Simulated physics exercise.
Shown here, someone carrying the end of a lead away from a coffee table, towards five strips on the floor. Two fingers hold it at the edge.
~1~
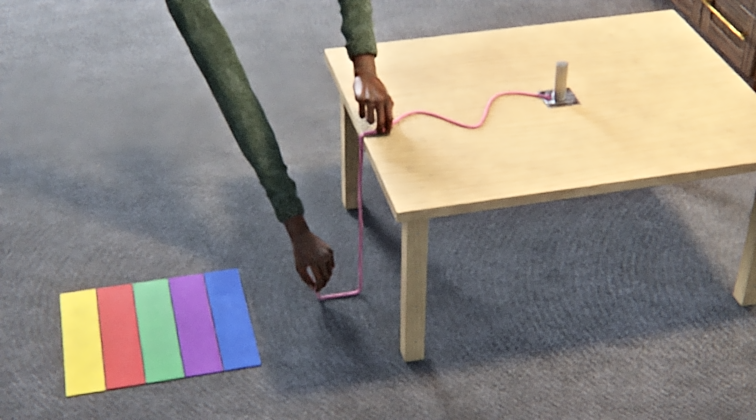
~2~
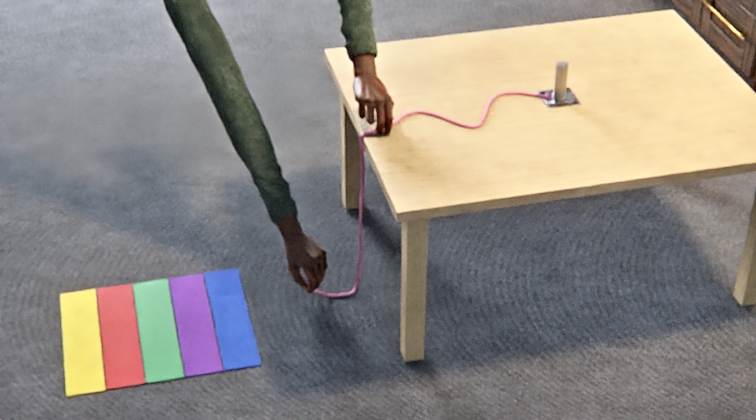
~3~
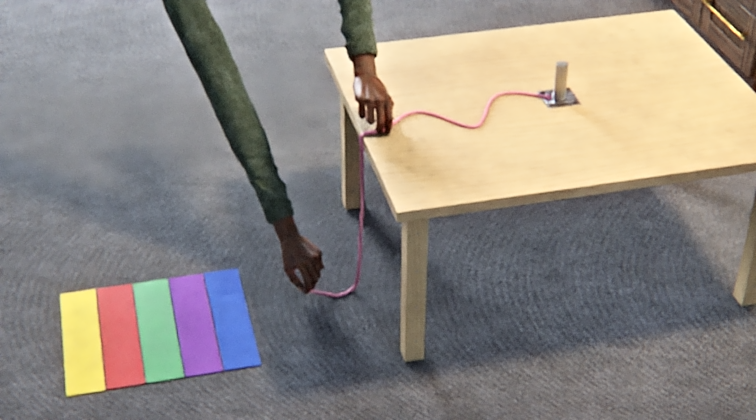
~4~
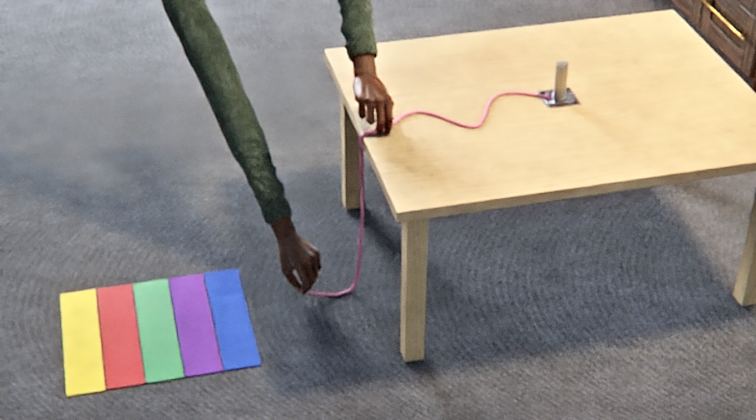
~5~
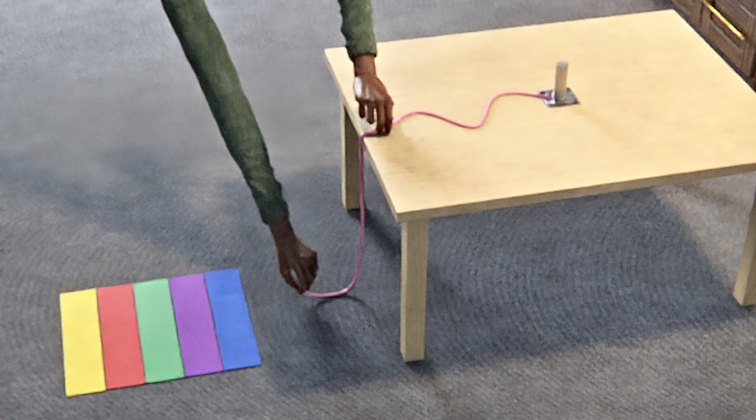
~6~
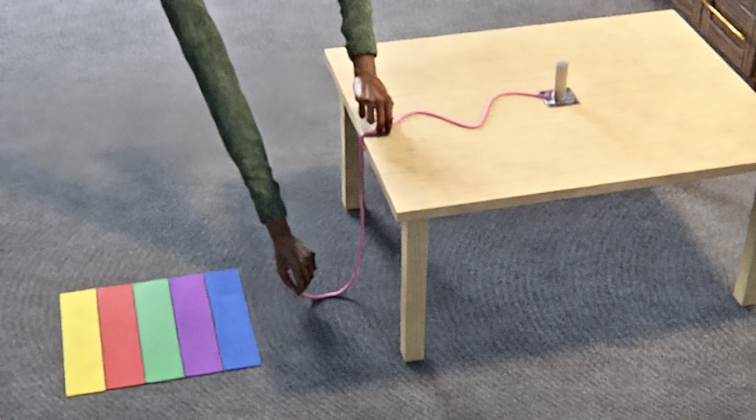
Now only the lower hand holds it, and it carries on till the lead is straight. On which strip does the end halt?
The red one.
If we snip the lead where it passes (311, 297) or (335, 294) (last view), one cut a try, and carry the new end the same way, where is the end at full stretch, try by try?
In that order: (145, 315) and (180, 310).
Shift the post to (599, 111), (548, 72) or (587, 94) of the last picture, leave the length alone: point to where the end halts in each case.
Try by try, around (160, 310), (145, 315) and (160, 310).
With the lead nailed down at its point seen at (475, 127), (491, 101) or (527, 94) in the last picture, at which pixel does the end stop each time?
Near (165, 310), (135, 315) and (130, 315).
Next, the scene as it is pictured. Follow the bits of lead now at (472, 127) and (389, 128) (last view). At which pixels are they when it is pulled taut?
They go to (433, 119) and to (339, 154).
A little later, end near (192, 307); over purple.
Next, end near (148, 313); over green.
When it is tight, end near (123, 317); over red. It halts on the red strip.
